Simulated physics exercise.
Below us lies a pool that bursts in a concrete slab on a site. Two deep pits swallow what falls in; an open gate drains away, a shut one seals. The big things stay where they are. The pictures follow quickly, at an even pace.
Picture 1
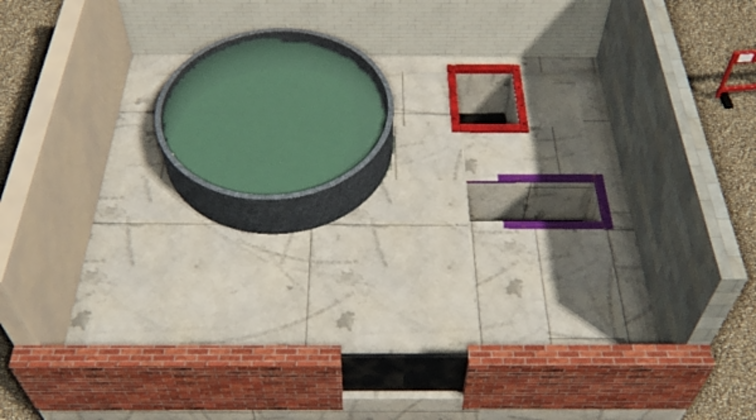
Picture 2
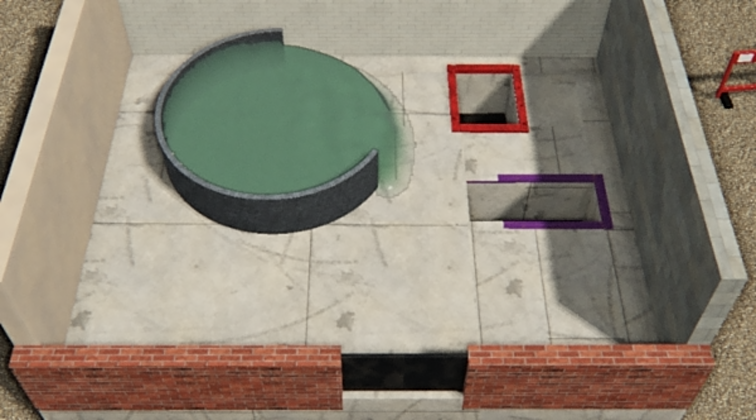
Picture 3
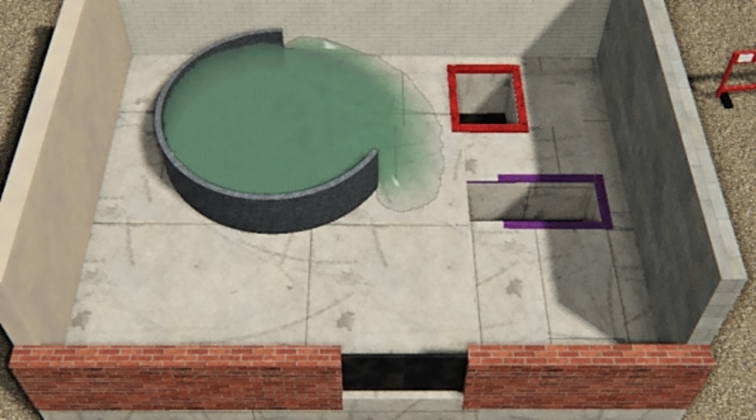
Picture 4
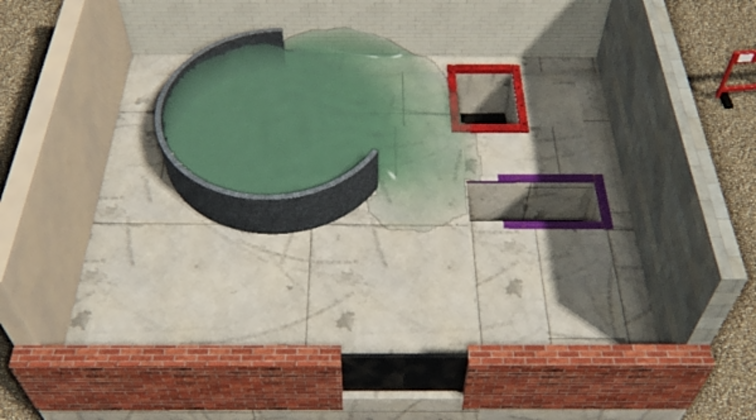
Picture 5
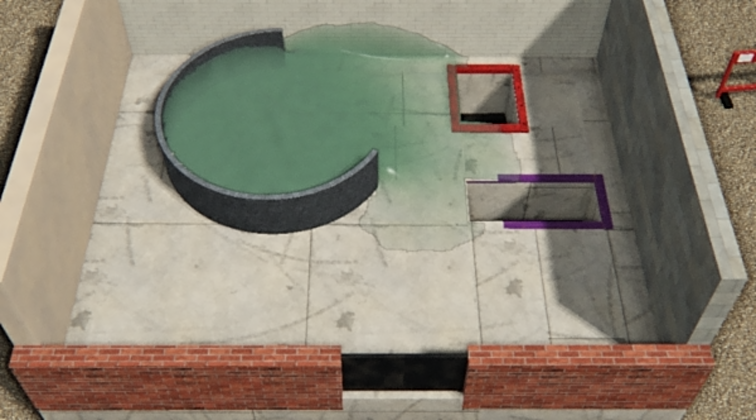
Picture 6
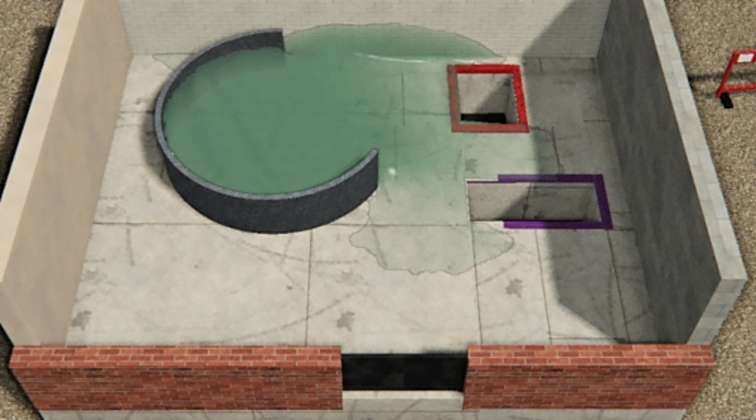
On a walled concrete slab, a round pool bursts open on its right side, green water spreading around two rimmed pits.
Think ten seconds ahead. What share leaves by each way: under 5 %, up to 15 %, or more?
The gate takes less than 5 %; the purple pit takes more than 15 %; the red pit takes more than 15 %.
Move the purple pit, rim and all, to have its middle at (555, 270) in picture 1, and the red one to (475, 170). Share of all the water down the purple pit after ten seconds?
Parts in a hundred: Purple 40.
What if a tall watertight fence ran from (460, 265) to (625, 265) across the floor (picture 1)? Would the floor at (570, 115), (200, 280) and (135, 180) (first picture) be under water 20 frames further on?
One after the other: Wet, free of water, wet.
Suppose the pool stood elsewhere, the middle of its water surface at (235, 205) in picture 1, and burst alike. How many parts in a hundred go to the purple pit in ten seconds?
Per cent: Purple 40.
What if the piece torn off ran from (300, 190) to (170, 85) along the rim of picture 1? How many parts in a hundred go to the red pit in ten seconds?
Roughly, in per cent: Red 4.
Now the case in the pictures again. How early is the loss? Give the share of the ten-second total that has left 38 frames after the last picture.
Close to 85 %.
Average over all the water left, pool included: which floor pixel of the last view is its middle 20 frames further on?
Roughly at (369, 133).
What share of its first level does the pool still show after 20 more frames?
I make it 26 per cent.
A moment on, water covers 35 % of the floor; the gate 0 %, the purple pit 3 %, the red pit 8 %.
Next, water covers 35 % of the floor; the gate 0 %, the purple pit 5 %, the red pit 20 %.
Then, water covers 50 % of the floor; the gate 0 %, the purple pit 9 %, the red pit 34 %.
Later, water covers 70 % of the floor; the gate 0 %, the purple pit 20 %, the red pit 42 %.
In the end, water covers 85 % of the floor; the gate 0 %, the purple pit 28 %, the red pit 44 %.
